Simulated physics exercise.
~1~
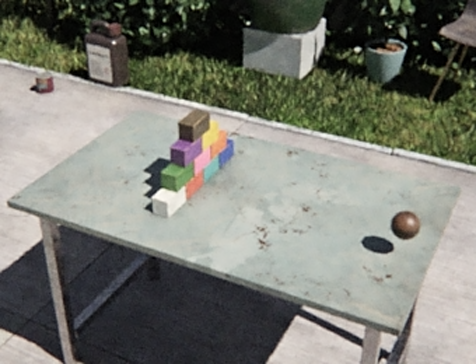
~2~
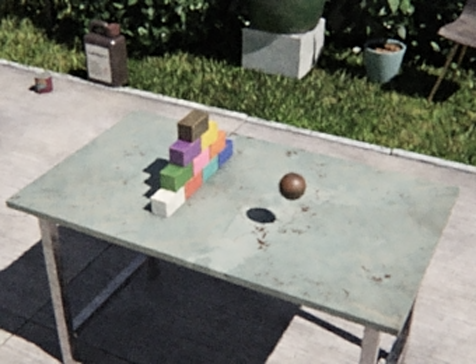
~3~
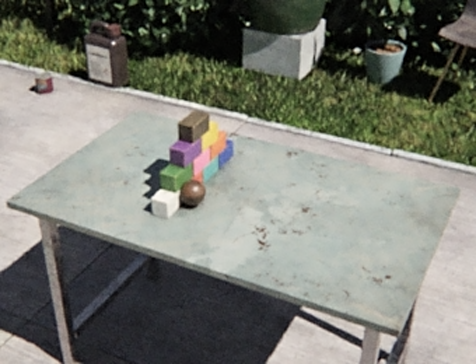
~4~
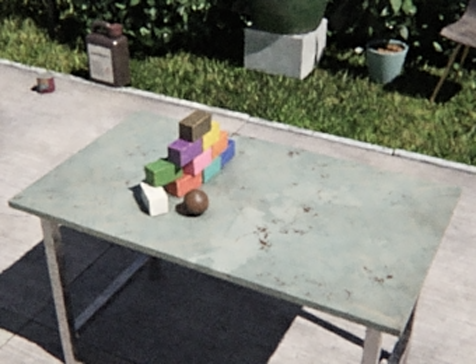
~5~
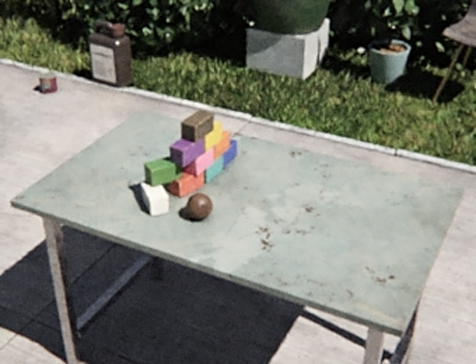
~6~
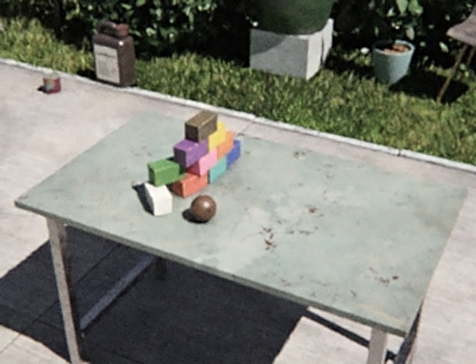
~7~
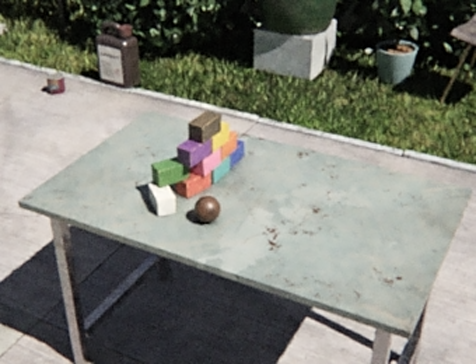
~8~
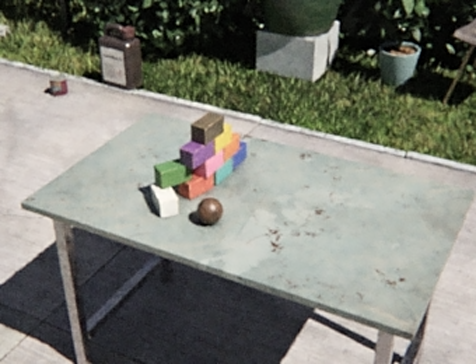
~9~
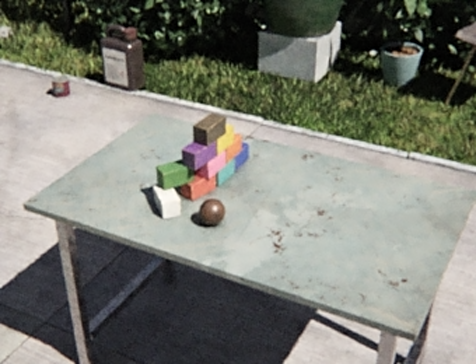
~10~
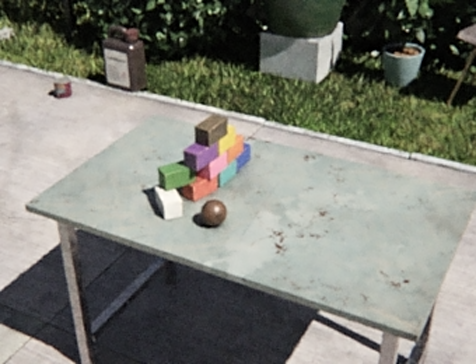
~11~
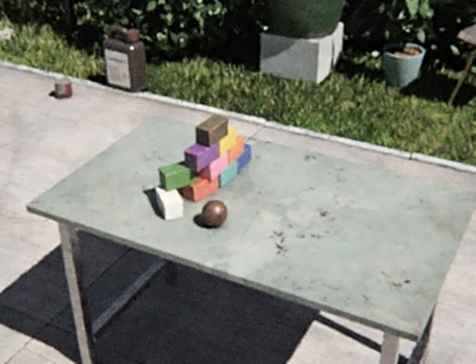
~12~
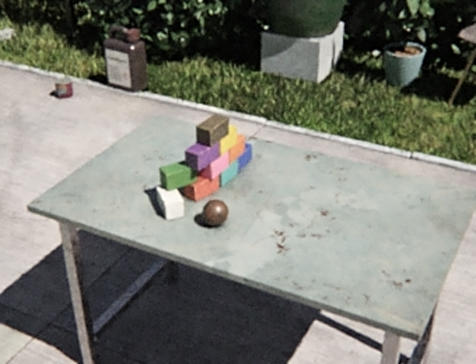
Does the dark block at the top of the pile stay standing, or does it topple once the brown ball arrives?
The dark block stays standing on top of the pile. The ball comes to rest in front, with the white and green blocks shifted lower down.
